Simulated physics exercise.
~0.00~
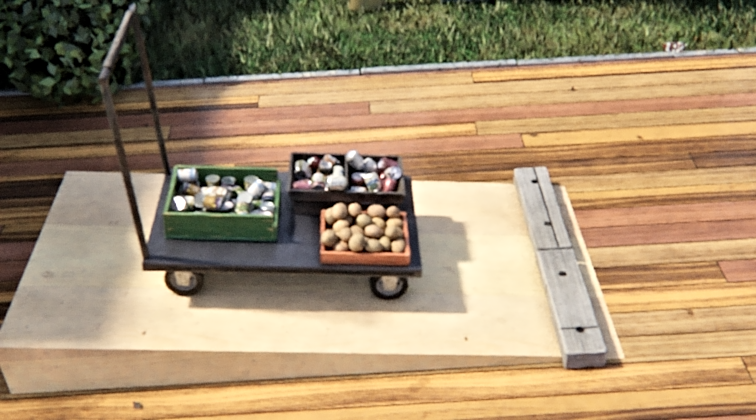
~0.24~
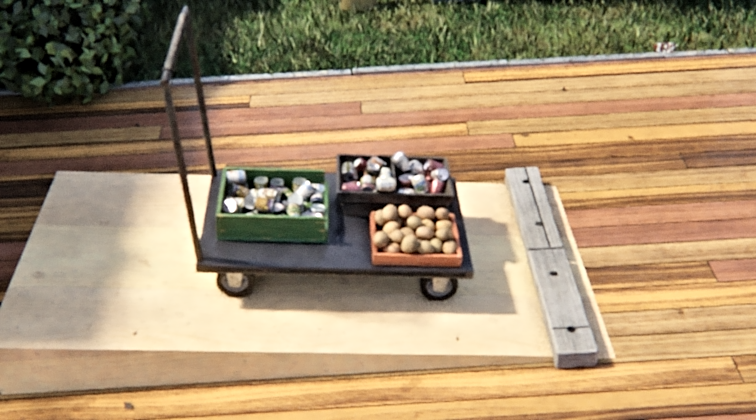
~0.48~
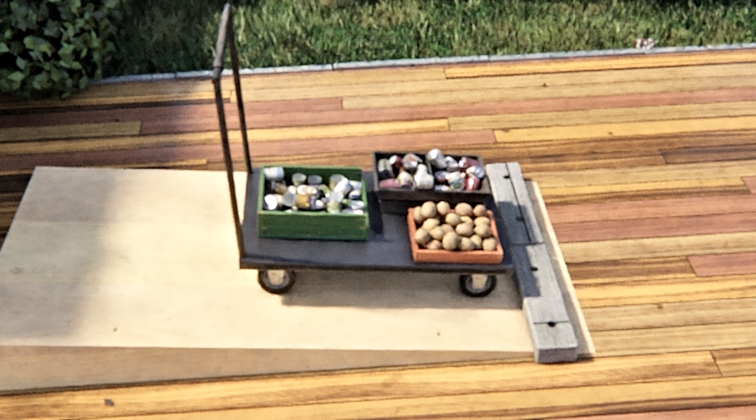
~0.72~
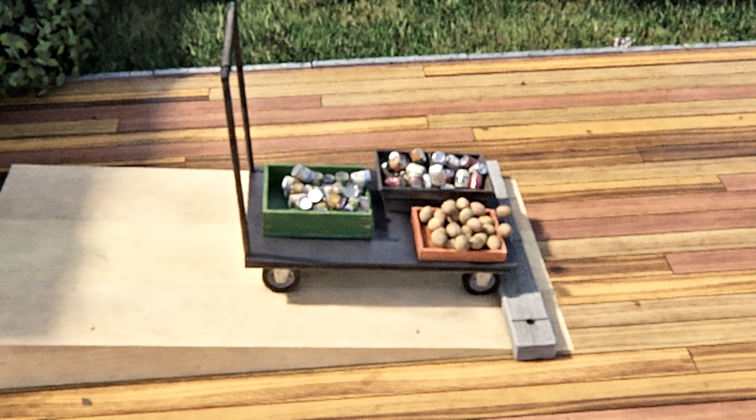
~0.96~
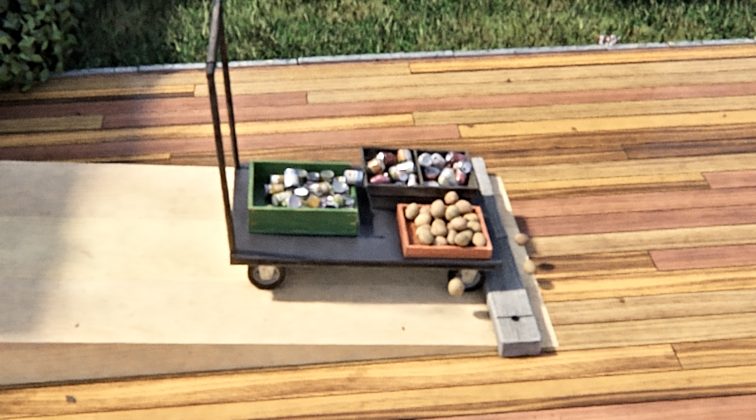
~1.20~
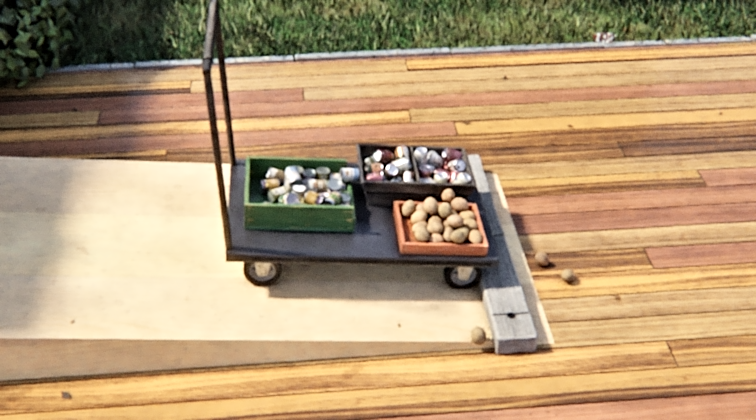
A dark, flat cart with a tall handle at its left end rolls rightward down a pale wooden ramp laid on a plank deck, seen from above and to the side with grass behind. It carries a green box of small cans at left, a black box of cans at back right and an orange box of round, tan potato-like pieces at front right. The cart reaches a grey sill and stops. The tan pieces surge rightward and a few tumble over the orange box's edge. They come to lie around the sill and on the planks, while the cans stay in their boxes.
